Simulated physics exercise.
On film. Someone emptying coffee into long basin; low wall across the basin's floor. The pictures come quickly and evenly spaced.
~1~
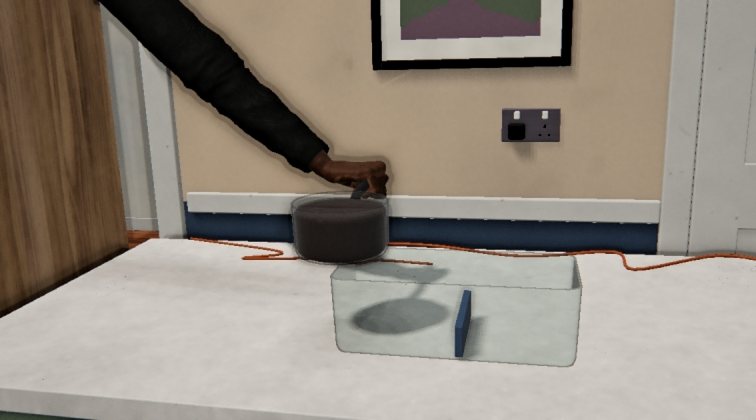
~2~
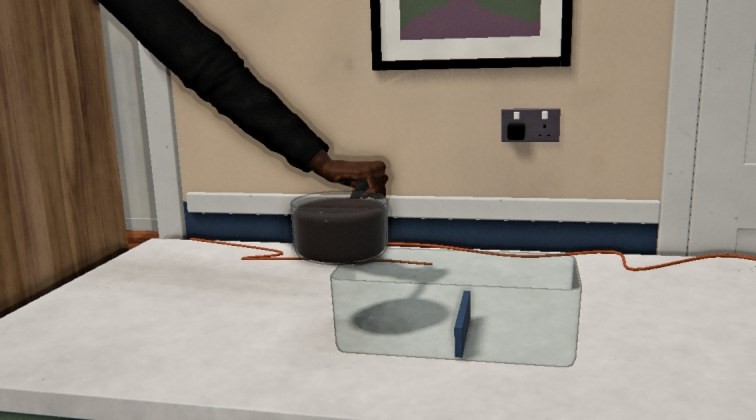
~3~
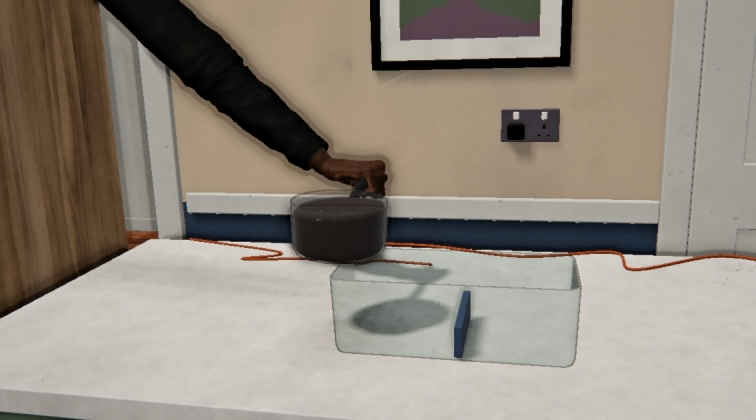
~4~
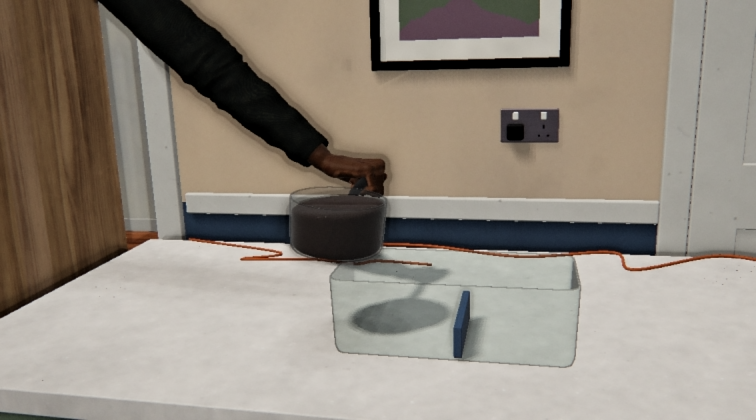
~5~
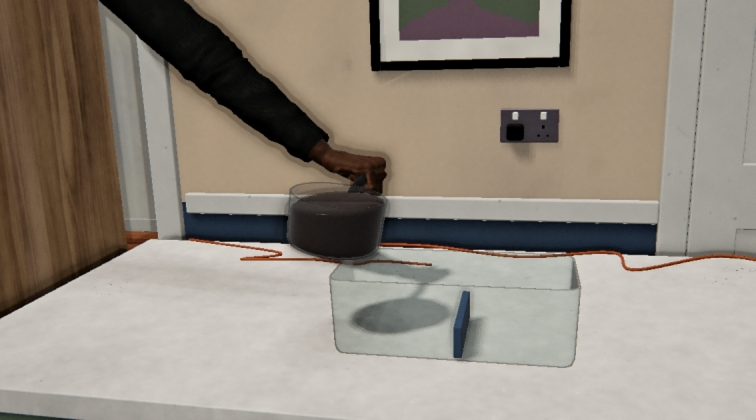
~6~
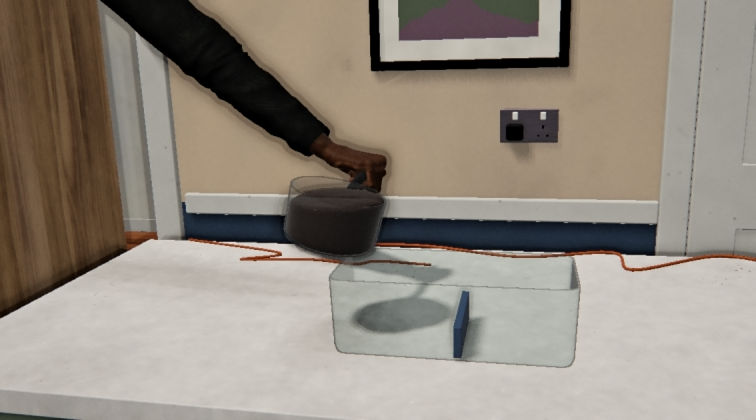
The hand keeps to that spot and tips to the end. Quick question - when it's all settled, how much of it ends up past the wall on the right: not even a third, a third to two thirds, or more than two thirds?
The quantity right of the wall will come in at one third to two thirds.
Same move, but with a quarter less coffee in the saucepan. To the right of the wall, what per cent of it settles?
Roughly 35 percent.
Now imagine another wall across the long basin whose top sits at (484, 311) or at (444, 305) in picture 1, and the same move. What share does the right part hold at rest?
Record: Case 1 near 10 %, case 2 near 85 %.
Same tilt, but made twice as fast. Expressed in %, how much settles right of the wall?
Share on the right: Some 50 percent.
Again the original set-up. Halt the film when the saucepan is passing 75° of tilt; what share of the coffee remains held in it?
Near 55 in a hundred still remains.
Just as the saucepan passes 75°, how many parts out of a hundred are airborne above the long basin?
Around 35 in a hundred.
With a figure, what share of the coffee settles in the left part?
Share approx. 50 %.
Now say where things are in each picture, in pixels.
The first frame shows tilt 0°; pouring edge (387, 203); surface from (297, 207) to (386, 209); the long basin's rim runs from (342, 263) to (578, 272); the wall's top is at (463, 308).
The second frame shows tilt 1°; pouring edge (386, 204); surface from (297, 207) to (386, 209).
The third frame shows tilt 2°; pouring edge (386, 204); surface from (297, 207) to (385, 208).
The fourth frame shows tilt 5°; pouring edge (385, 204); surface from (296, 205) to (385, 205).
The fifth frame shows tilt 9°; pouring edge (385, 204); surface from (295, 202) to (385, 203).
The sixth frame shows tilt 14°; pouring edge (385, 205); surface from (293, 198) to (385, 200).
A moment on, the saucepan is tipped on its side and 53 per cent is still to pour, 14 is left of the wall and 0 right of it.
Next, the saucepan is tipped right over and 6 per cent is still to pour, 34 is left of the wall and 49 right of it.
Then the saucepan is tipped right over and 0 per cent is still to pour, 50 is left of the wall and 49 right of it.
Later the saucepan is tipped right over and 0 per cent is still to pour, 50 is left of the wall and 49 right of it.
In the end 50 per cent lies left of the wall, 49 right of it and 1 outside.
